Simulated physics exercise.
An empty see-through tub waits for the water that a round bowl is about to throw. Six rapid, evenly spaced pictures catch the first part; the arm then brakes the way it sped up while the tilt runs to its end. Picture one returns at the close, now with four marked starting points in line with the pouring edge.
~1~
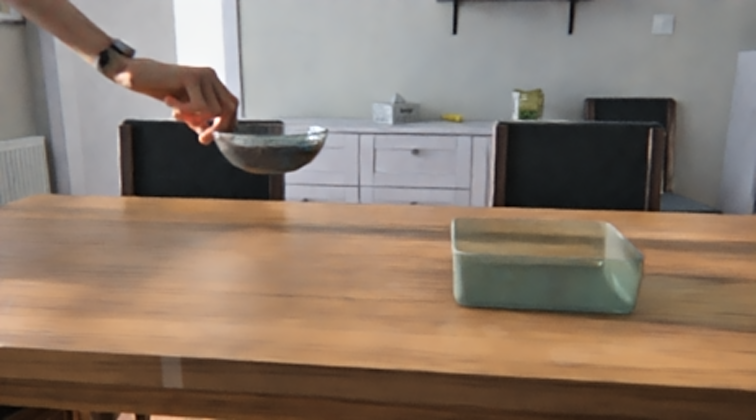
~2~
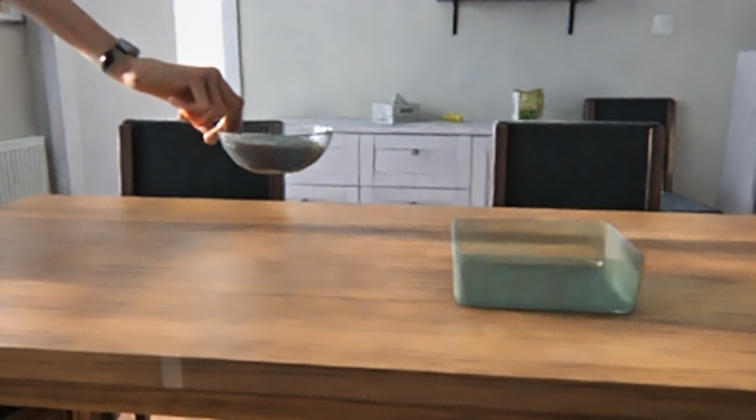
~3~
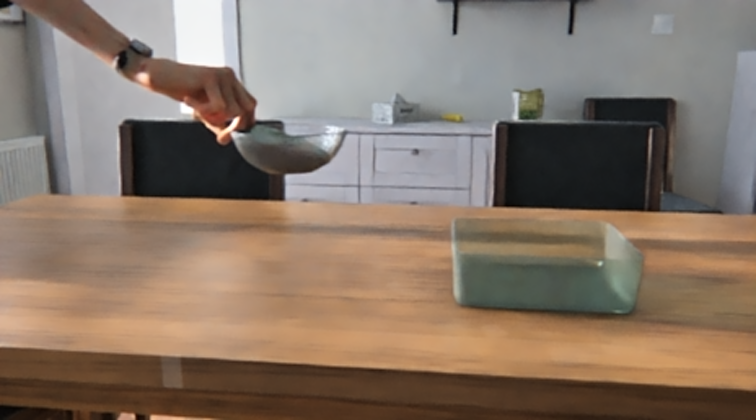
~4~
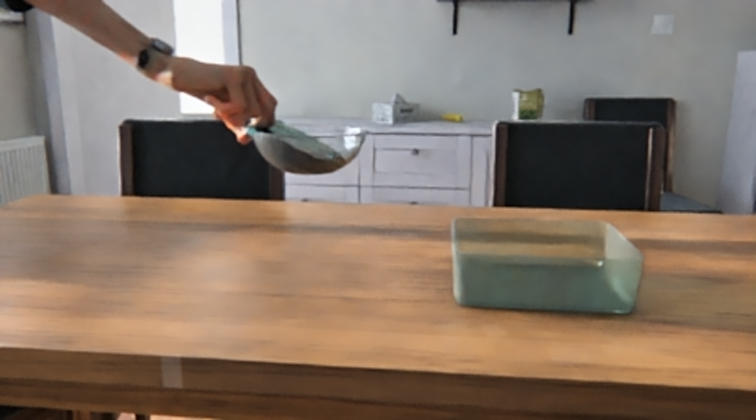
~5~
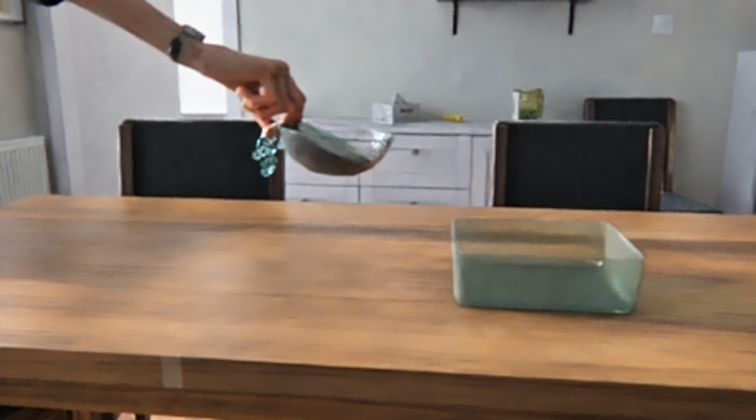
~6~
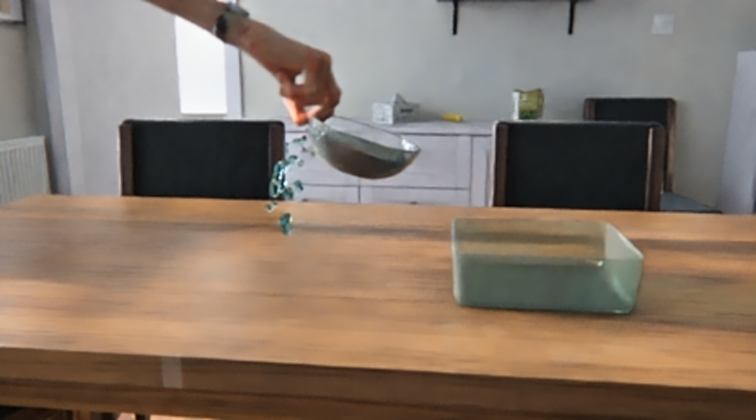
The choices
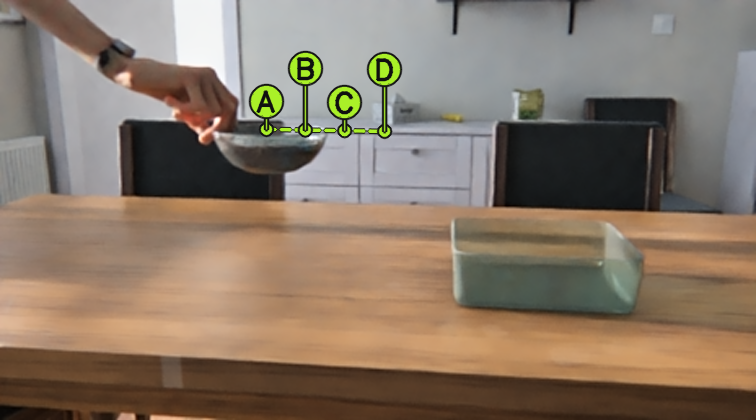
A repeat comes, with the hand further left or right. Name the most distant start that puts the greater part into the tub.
The limit is A.
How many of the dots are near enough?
All of them.
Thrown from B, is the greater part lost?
No.
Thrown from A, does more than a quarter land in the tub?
Yes, clearly.
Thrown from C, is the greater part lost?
No, that is safe.
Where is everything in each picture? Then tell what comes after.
Upright, lip at (325, 130); tub from (454, 303) to (635, 311); nothing has left yet.
Upright, lip at (330, 130); nothing has left yet.
Upright, lip at (344, 130); water is over the rim, down to (245, 128).
Upright, lip at (364, 131); water is over the rim, down to (251, 138).
Tipped about 7°, lip at (391, 137); water is over the rim, down to (268, 172).
Tipped about 17°, lip at (419, 149); water is over the rim, down to (289, 231).
On the marked copy, A at (266, 129); B at (305, 130); C at (344, 130); D at (384, 131).
With A, about 63 % lands in the tub, 25 % falls short and 12 % goes beside or beyond.
With B, about 69 % lands in the tub, 12 % falls short and 20 % goes beside or beyond.
With C, about 71 % lands in the tub, 16 % falls short and 13 % goes beside or beyond.
With D, about 66 % lands in the tub, 12 % falls short and 23 % goes beside or beyond.
